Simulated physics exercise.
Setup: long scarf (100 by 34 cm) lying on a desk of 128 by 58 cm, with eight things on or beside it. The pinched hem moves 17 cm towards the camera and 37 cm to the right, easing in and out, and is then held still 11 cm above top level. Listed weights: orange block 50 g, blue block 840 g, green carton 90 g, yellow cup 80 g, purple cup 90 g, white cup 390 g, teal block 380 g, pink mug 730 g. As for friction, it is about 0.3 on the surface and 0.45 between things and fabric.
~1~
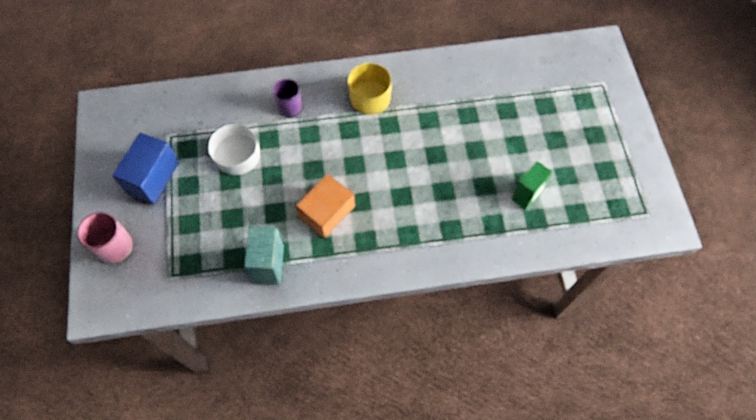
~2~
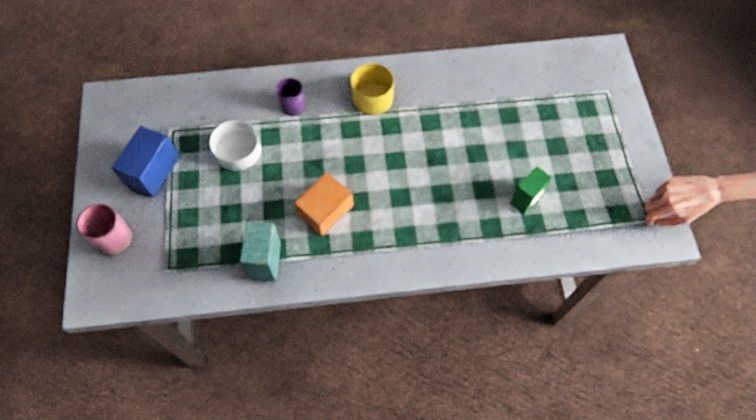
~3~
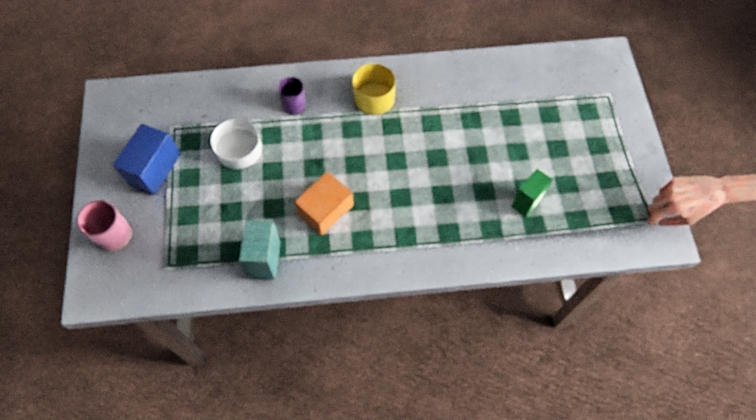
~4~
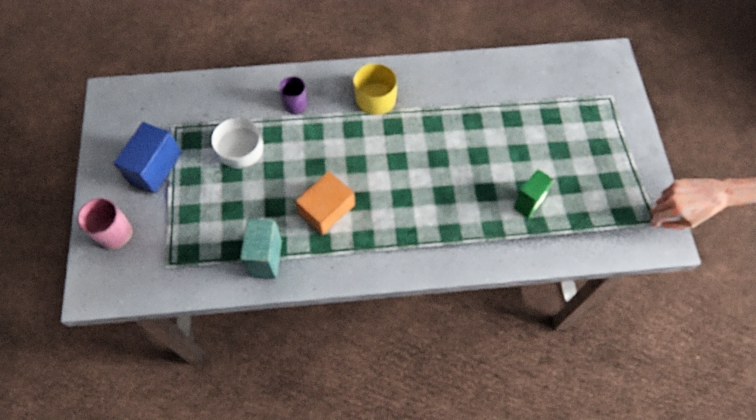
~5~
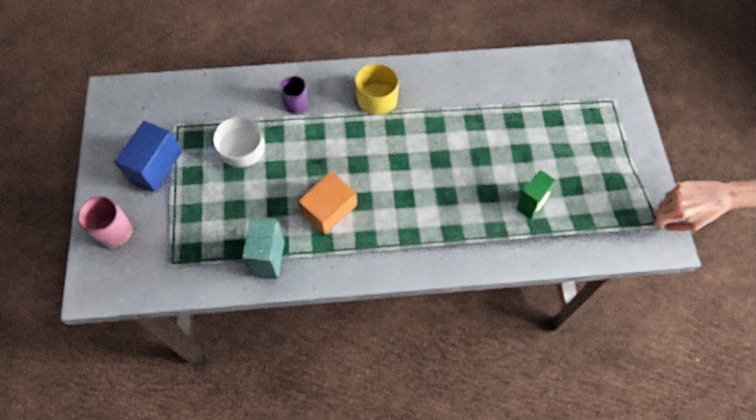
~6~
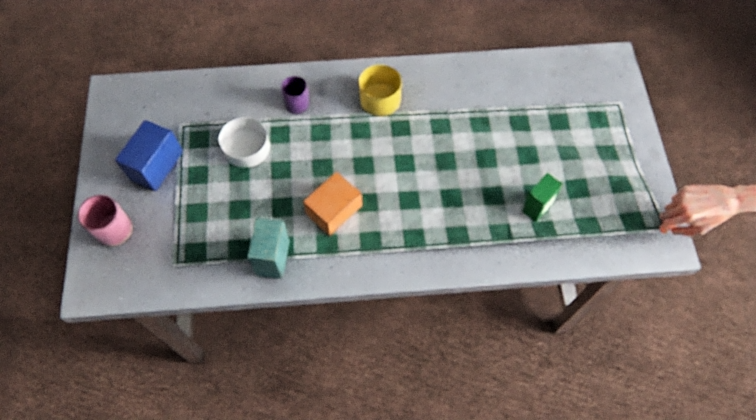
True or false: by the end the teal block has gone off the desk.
True.
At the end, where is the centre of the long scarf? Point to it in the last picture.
I'd point to about (604, 229).
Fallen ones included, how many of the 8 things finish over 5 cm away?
Tally: 5.
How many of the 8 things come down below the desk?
That works out to 1 of them.
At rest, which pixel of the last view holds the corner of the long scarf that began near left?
It settles at roughly (359, 294).
Next, 95 % of the long scarf is still over the top; teal block 11 cm off its start, green carton 13 cm off its start, white cup 12 cm off its start.
Then, 80 % of the long scarf is still over the top; teal block 24 cm off its start, white cup 25 cm off its start, orange block 25 cm off its start.
After that, 65 % of the long scarf is still over the top; teal block 36 cm off its start at (443, 273), white cup 38 cm off its start at (412, 160), orange block 37 cm off its start at (506, 232).
Later, 55 % of the long scarf is still over the top; teal block over the edge, white cup 43 cm off its start, orange block 42 cm off its start.
At the end, 55 % of the long scarf is still over the top; teal block over the edge, white cup 44 cm off its start at (439, 169), orange block 43 cm off its start at (534, 244), green carton on its side, 40 cm off its start at (720, 243).
